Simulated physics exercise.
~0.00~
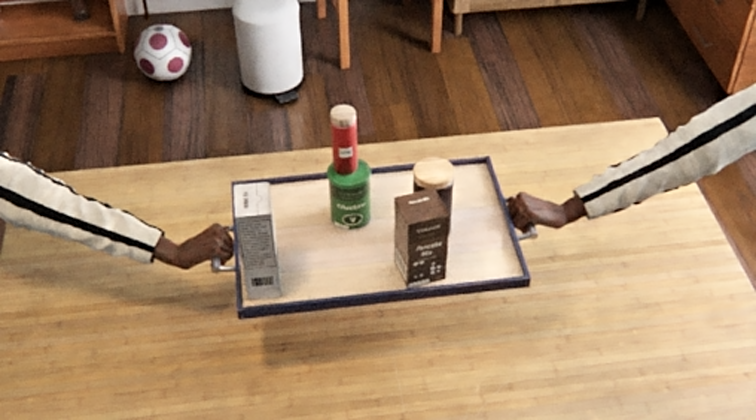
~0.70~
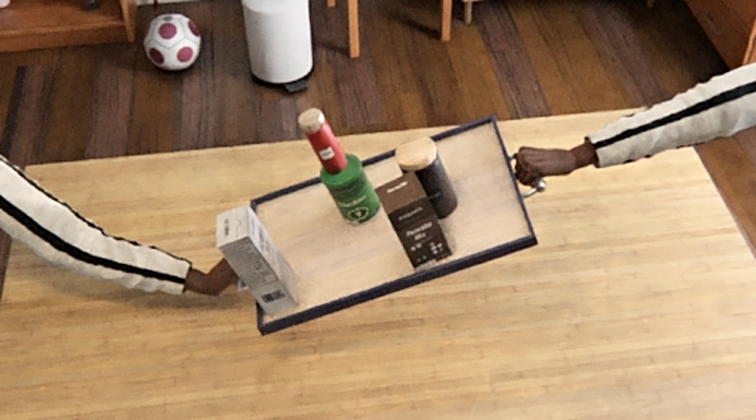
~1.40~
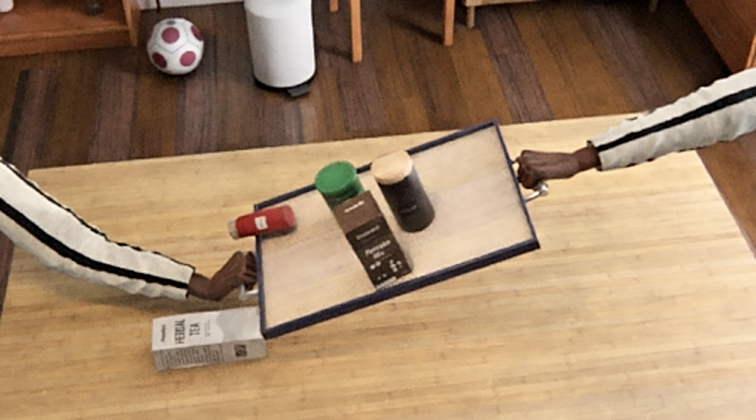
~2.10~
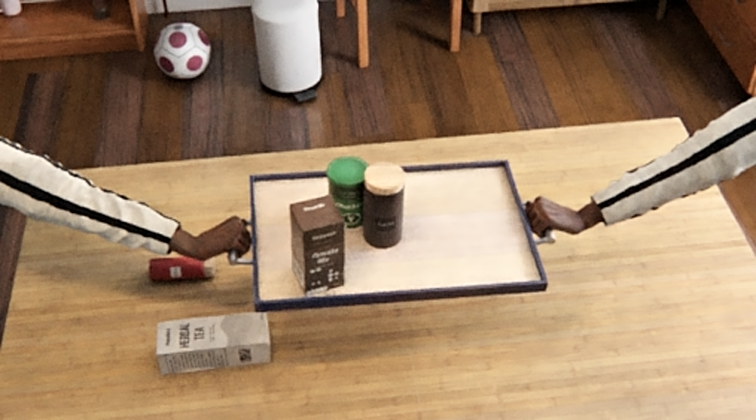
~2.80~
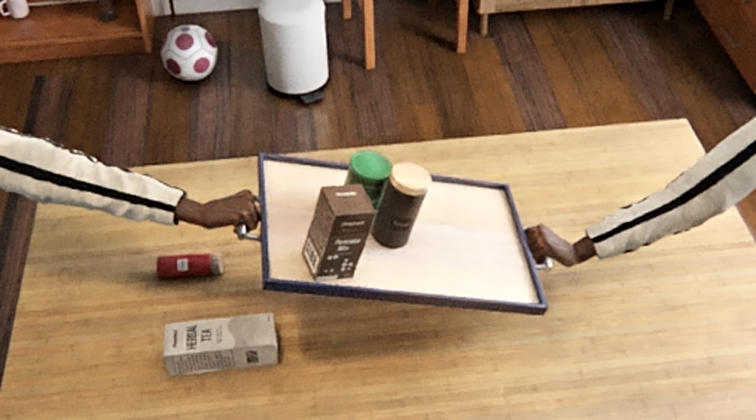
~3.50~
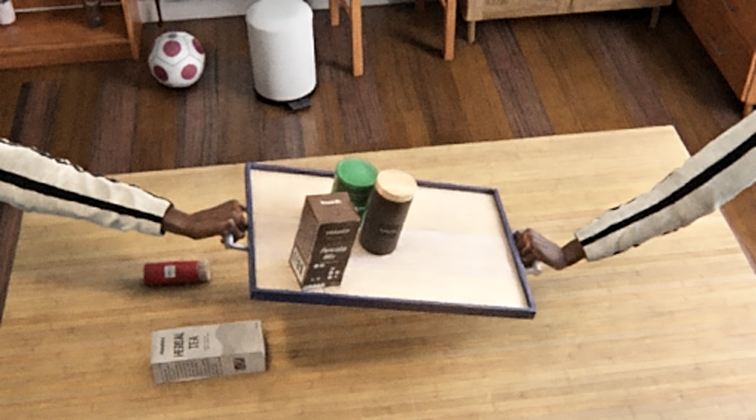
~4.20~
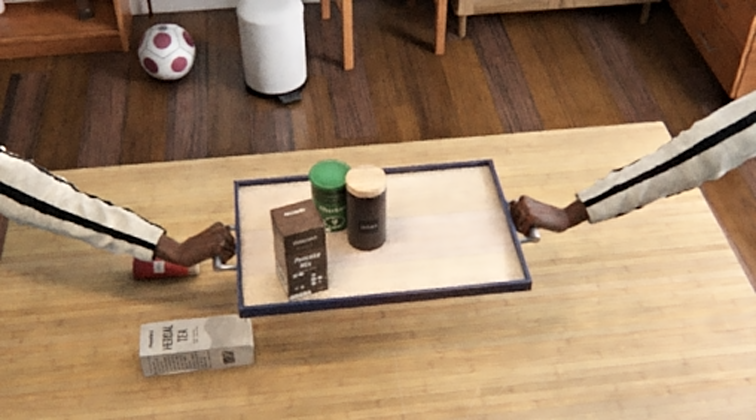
Two hands tilt a tray, dropping a white carton and red shaker, then level it.
